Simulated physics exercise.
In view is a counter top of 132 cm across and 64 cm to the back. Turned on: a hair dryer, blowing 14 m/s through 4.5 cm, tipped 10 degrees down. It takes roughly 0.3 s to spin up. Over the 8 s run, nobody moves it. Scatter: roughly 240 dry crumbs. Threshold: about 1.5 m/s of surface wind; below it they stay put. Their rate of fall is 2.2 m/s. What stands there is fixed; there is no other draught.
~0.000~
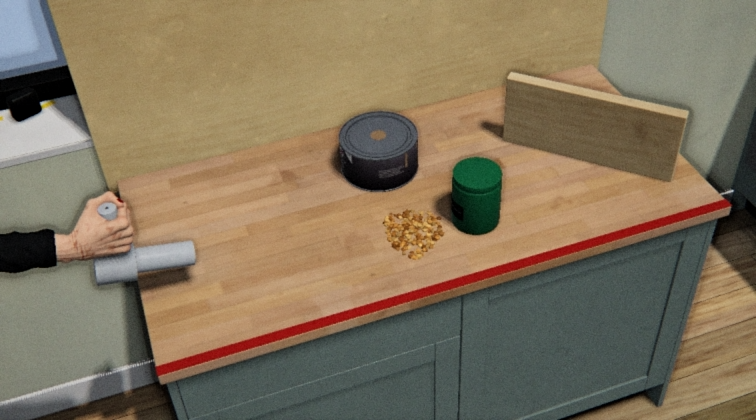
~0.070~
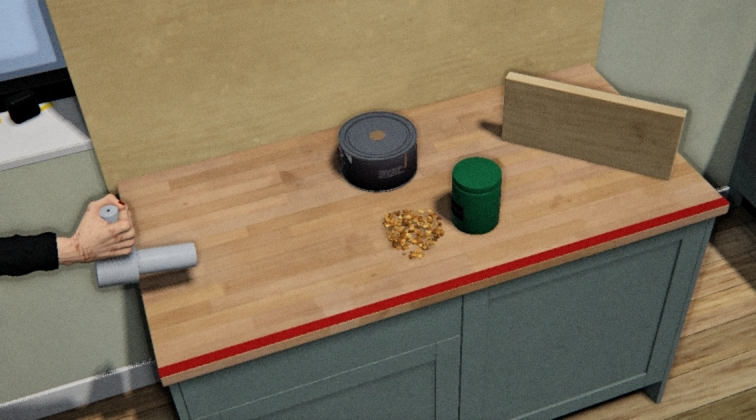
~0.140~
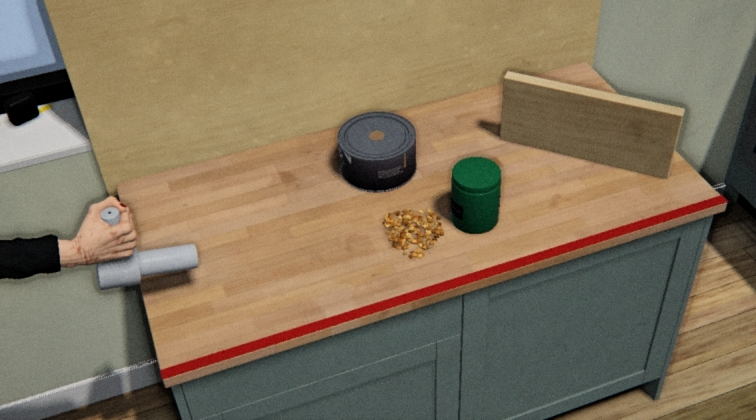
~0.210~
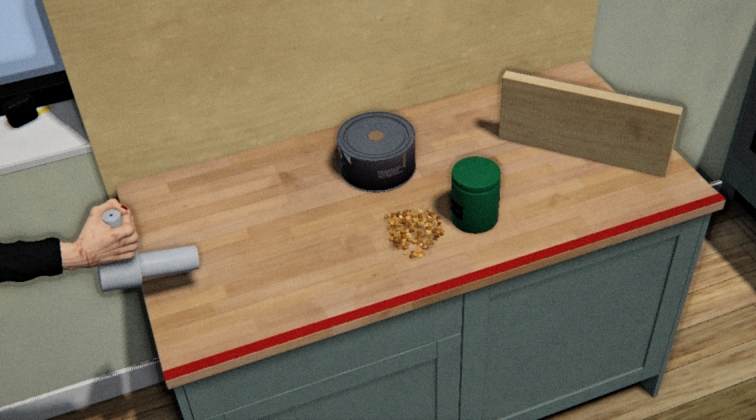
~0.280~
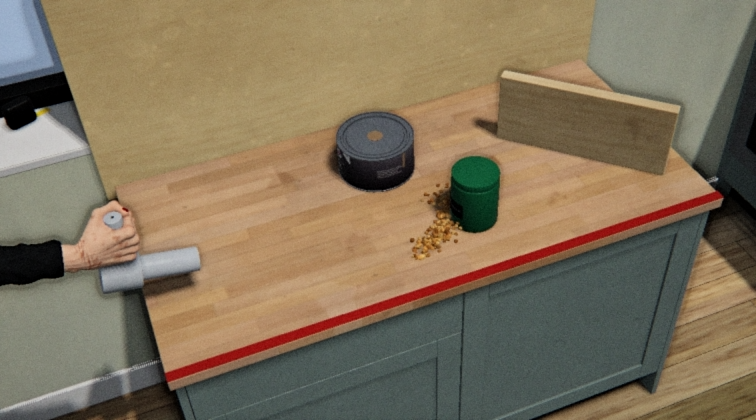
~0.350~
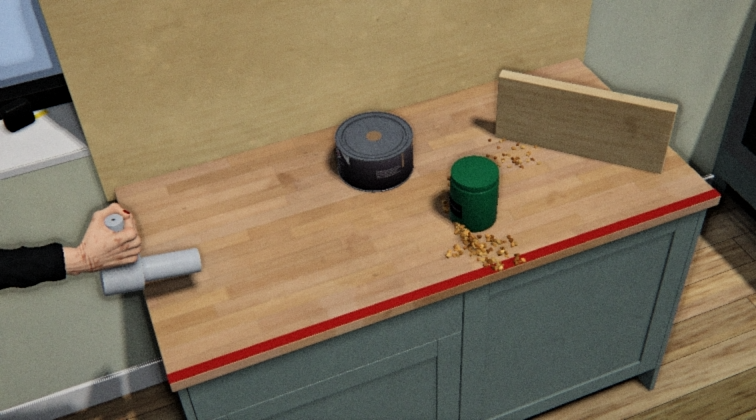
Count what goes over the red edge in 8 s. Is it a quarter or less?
No: The count there surpasses a quarter.
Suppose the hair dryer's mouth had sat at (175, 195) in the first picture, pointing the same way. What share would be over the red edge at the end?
Around 80 per cent would end up there.
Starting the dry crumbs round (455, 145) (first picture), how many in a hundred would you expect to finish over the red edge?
It would come to some 0 in a hundred.
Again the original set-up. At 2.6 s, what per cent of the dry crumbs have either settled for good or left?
It comes out at some 80 %.
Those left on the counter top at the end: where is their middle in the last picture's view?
Around (580, 230).
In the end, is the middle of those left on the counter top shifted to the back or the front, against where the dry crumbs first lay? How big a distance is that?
To the front, by about 10 cm.
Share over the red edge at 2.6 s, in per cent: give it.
Close to 70 %.
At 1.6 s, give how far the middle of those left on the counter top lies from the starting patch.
Measured offset: Approx. 40 cm.
After 1.6 s, 73 % are over the red edge; the middle of those still in play is near (524, 148); 79 % have settled or left.
After 2.6 s, 73 % are over the red edge; the middle of those still in play is near (524, 148); 81 % have settled or left.
After 4.4 s, 75 % are over the red edge; the middle of those still in play is near (524, 148); 83 % have settled or left.
After 8.0 s, at the end, 75 % are over the red edge; the middle of those still in play is near (580, 230).
